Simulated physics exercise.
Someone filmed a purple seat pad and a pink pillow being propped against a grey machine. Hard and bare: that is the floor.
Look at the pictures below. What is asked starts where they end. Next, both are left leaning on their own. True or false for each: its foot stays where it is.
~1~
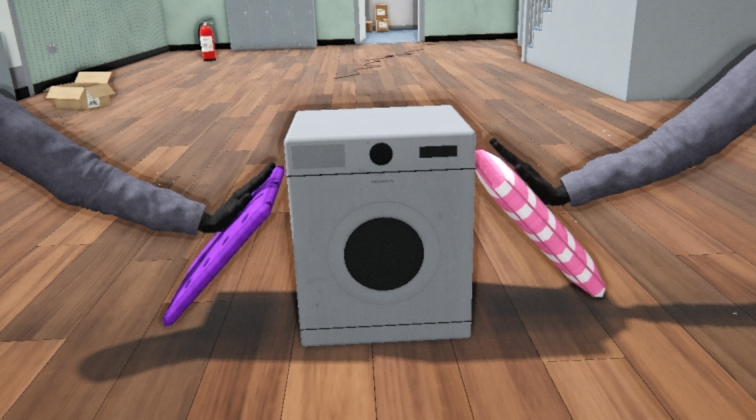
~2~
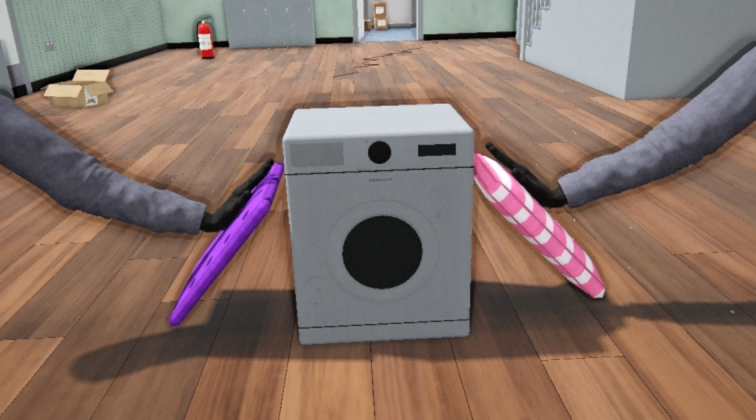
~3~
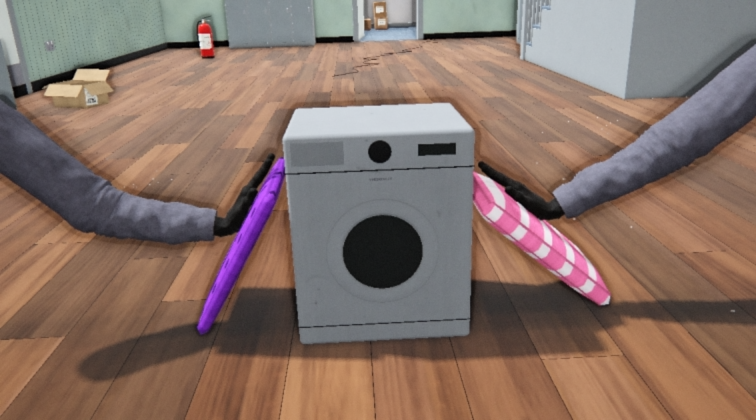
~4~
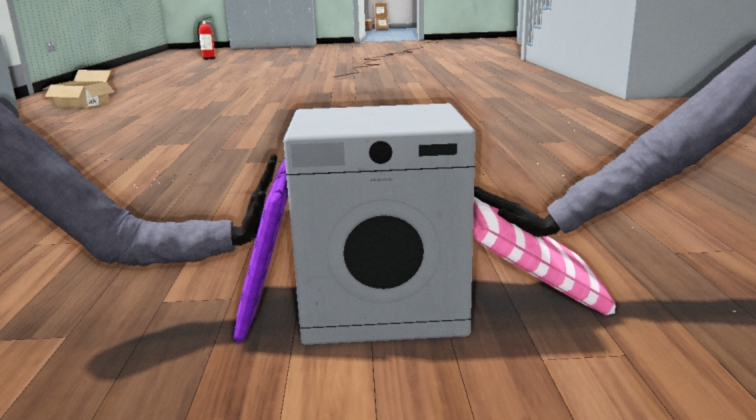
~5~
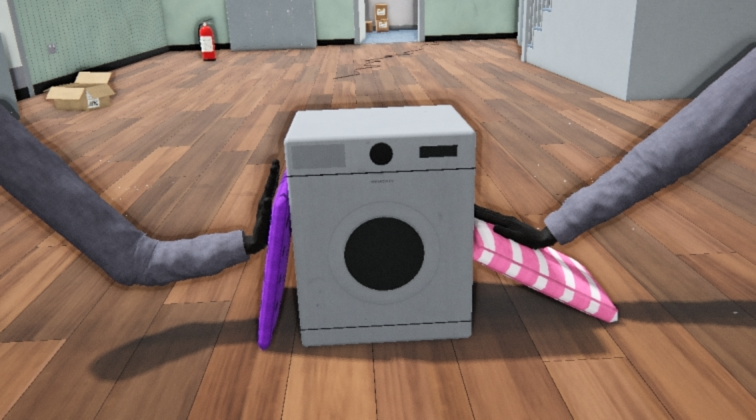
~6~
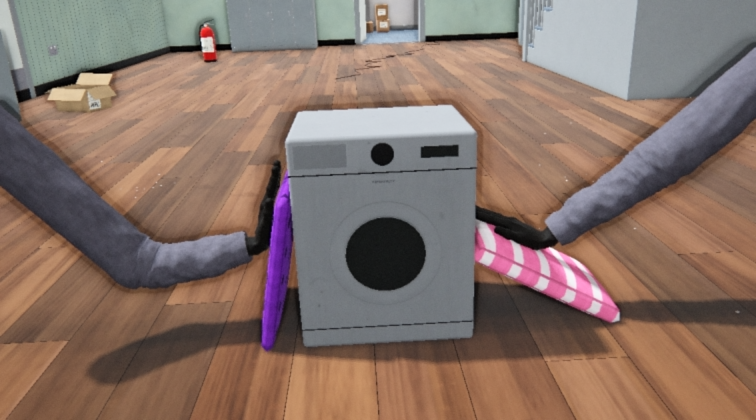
Purple seat pad: True; pink pillow: False.
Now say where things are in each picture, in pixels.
The first frame shows seat pad foot (168, 322), head (265, 210); pillow foot (599, 292), head (497, 183).
The second frame shows seat pad foot (174, 323); pillow foot (598, 293).
The third frame shows seat pad foot (203, 330); pillow foot (604, 300).
The fourth frame shows seat pad foot (240, 339); pillow foot (610, 310).
The fifth frame shows seat pad foot (264, 346); pillow foot (613, 317).
The sixth frame shows seat pad foot (268, 347), head (283, 203), almost upright; pillow foot (615, 317), head (479, 255), at a low slant.
Then, 0.32 s past the final frame, seat pad still up near (283, 250); pillow flat on the floor near (543, 287).
Then, 0.70 s past the final frame, seat pad still up near (283, 250); pillow flat on the floor near (542, 290).
When it is over, seat pad still up near (283, 250); pillow flat on the floor near (542, 290). The purple seat pad holds its lean and the pink pillow slides down flat.
